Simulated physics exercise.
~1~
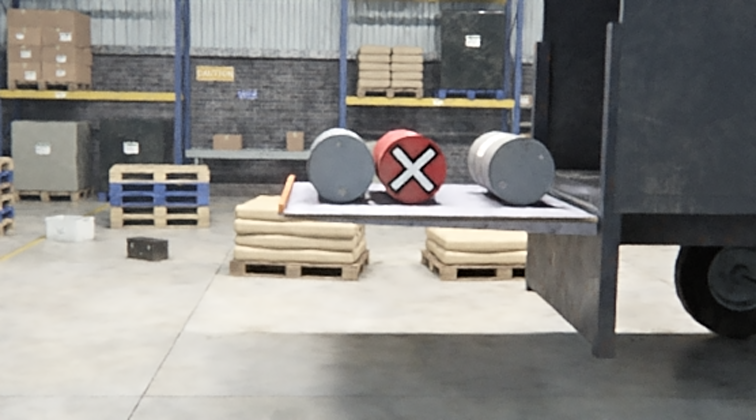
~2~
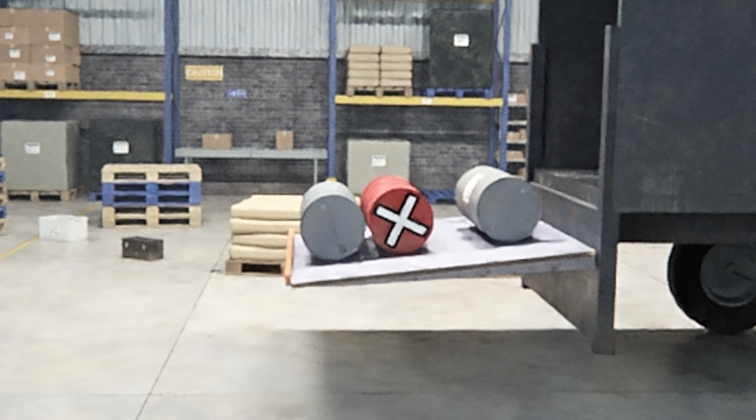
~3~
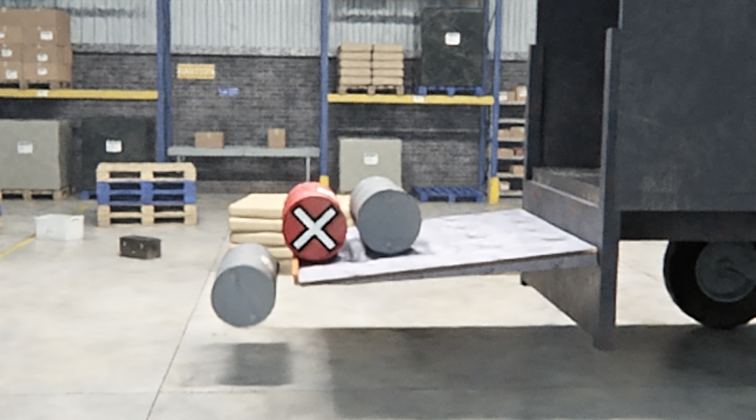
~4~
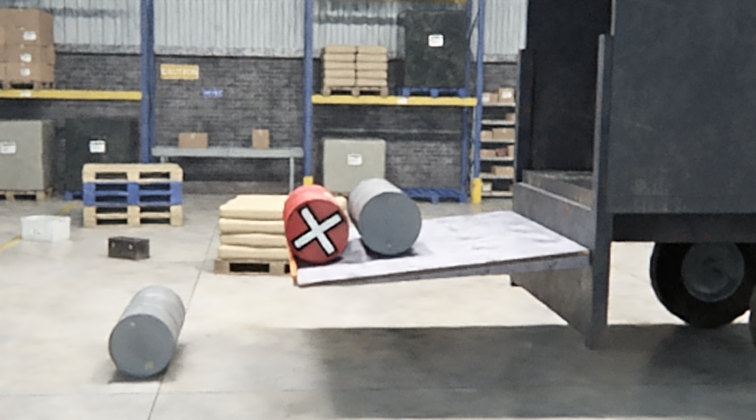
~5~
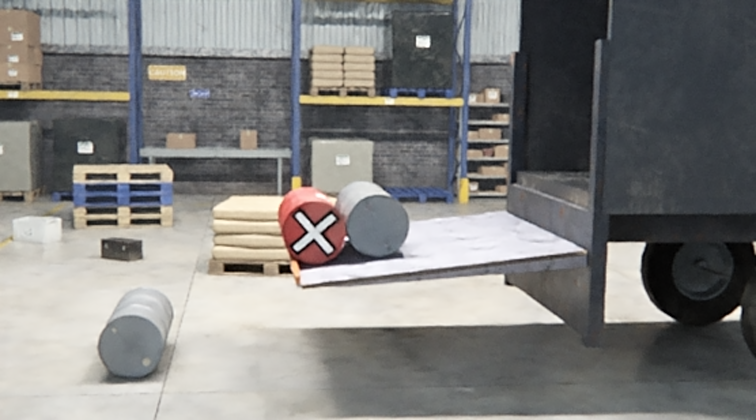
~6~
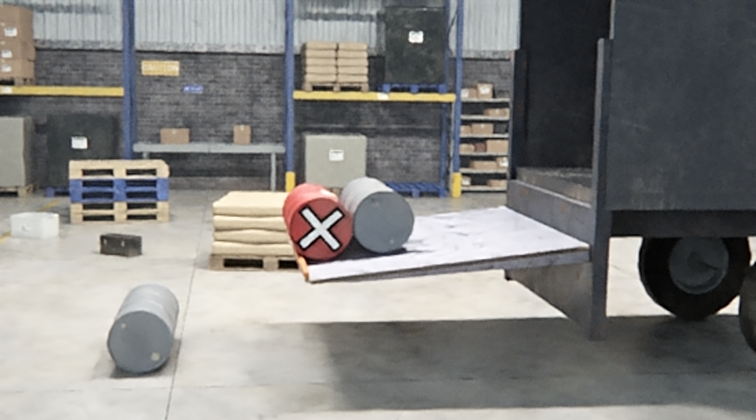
Three drums roll down a tilting platform; one gray drum falls, the red stays.
